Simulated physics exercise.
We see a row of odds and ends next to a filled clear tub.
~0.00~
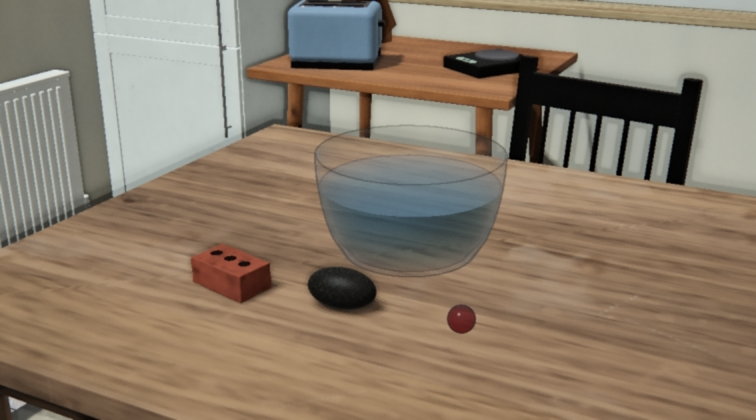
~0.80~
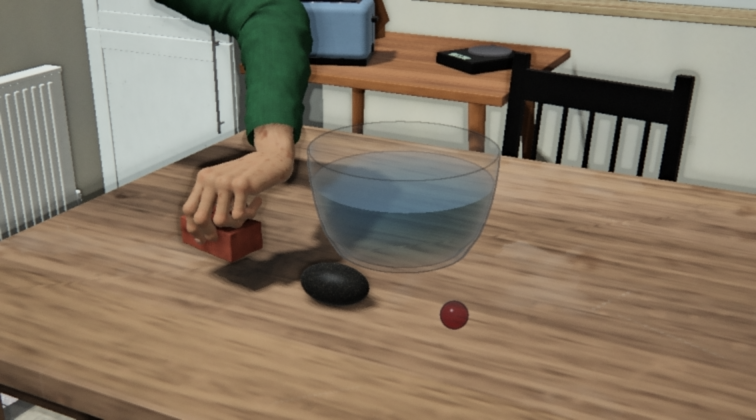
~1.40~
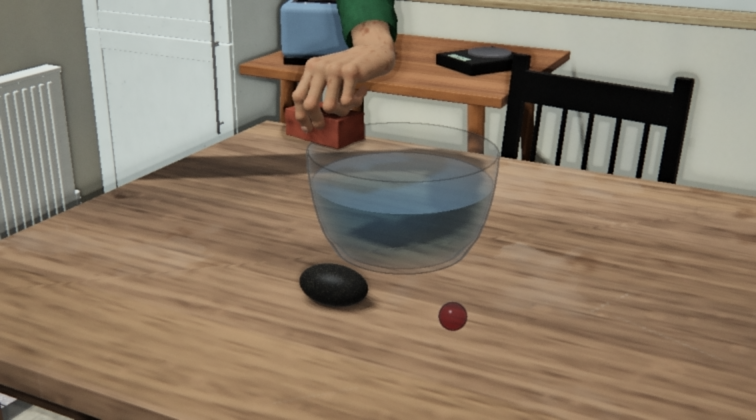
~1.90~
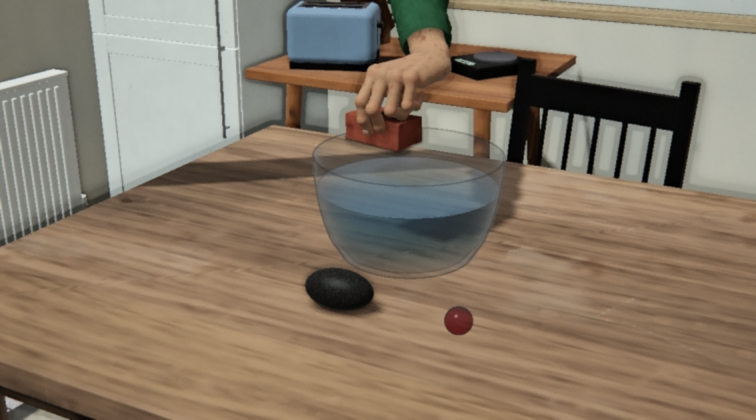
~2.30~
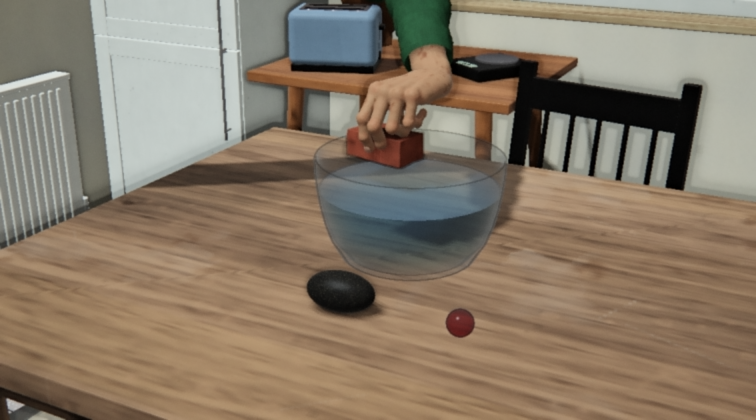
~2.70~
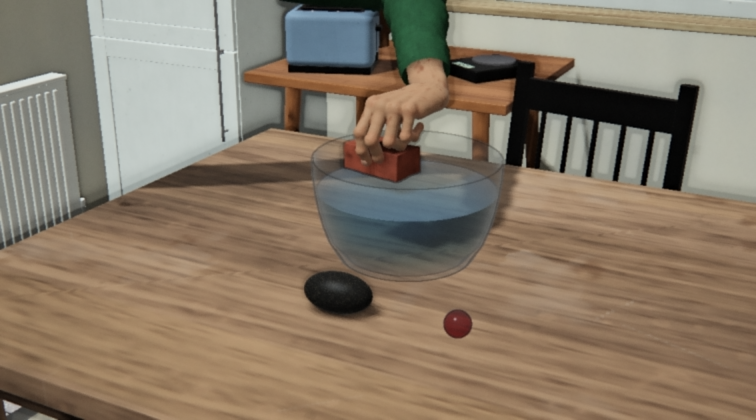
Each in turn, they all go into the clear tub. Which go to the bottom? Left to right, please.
Obs. - left heads down; middle heads down; right heads down.
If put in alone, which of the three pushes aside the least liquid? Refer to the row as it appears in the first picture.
That'd be the far-right item.
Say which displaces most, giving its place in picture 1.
My answer is the body at the left end.
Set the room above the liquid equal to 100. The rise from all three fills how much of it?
Some 16 per cent.
After 4.0 s, the piece of brick goes to the bottom.
After 8.0 s, the stone goes to the bottom.
After 12.0 s, the glass marble goes to the bottom; afloat, none of them.
